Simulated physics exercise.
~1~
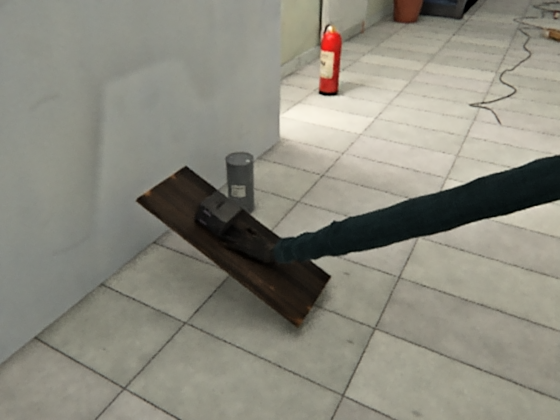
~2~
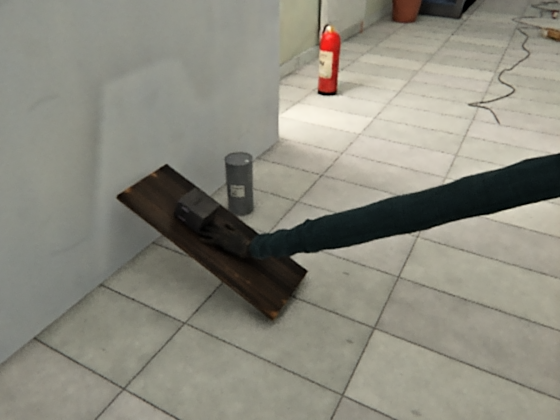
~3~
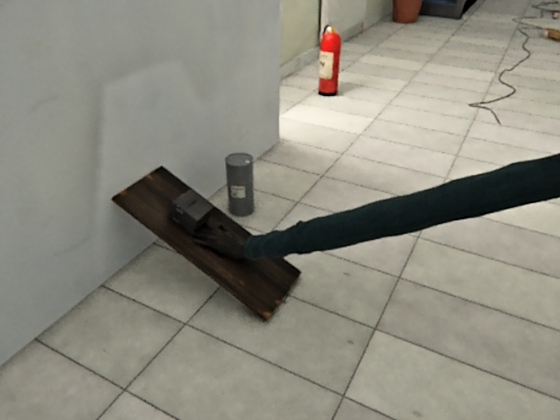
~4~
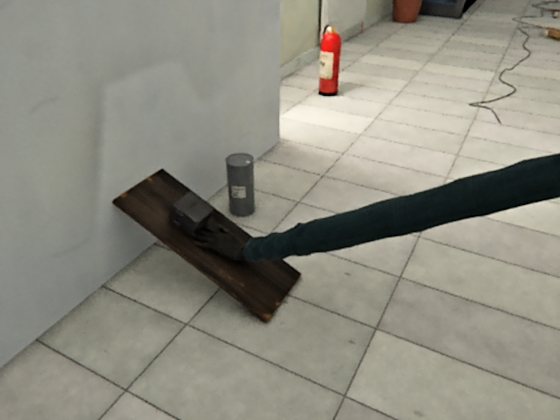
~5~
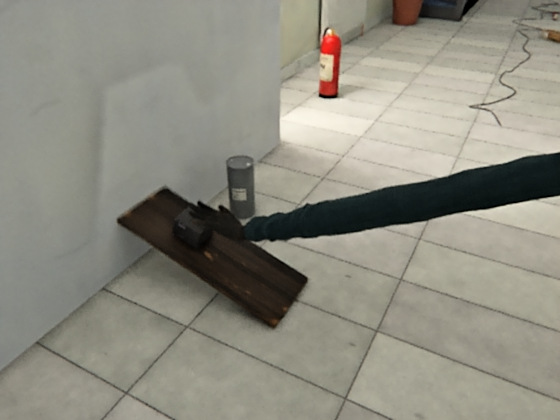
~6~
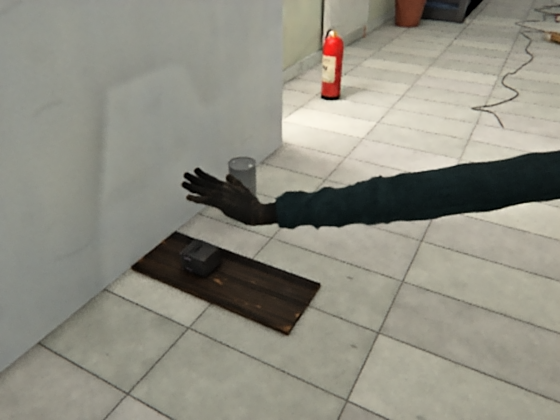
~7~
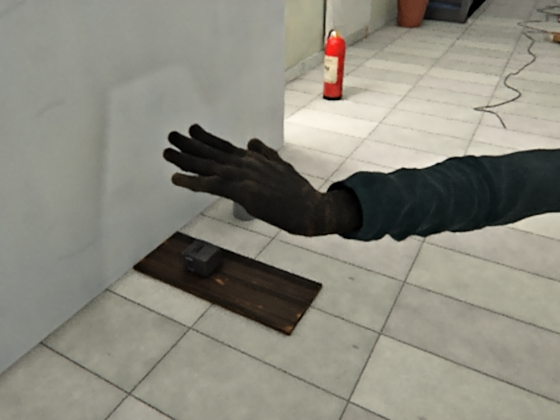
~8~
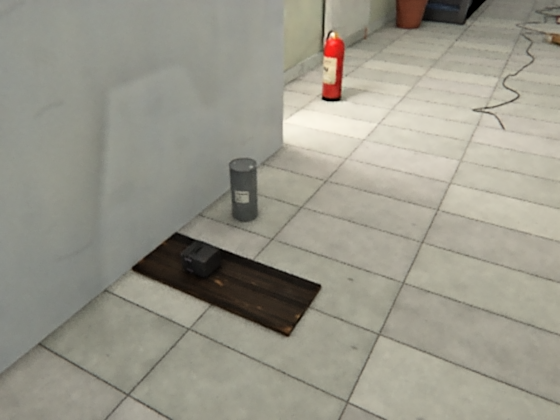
A pale tiled corridor is seen from above, its light grey wall at left, with a red fire extinguisher, a reddish pot and a trailing cable in the background. A dark-gloved hand in a dark green sleeve reaches in from the right, holding a dark wooden board with a small black block on it, near a grey canister. The hand moves the tilted board left towards the wall and steadies it there. Then it lets go, and the board slips down. As the hand withdraws to the right, the board ends flat on the tiles, the block still on it and the canister upright behind.
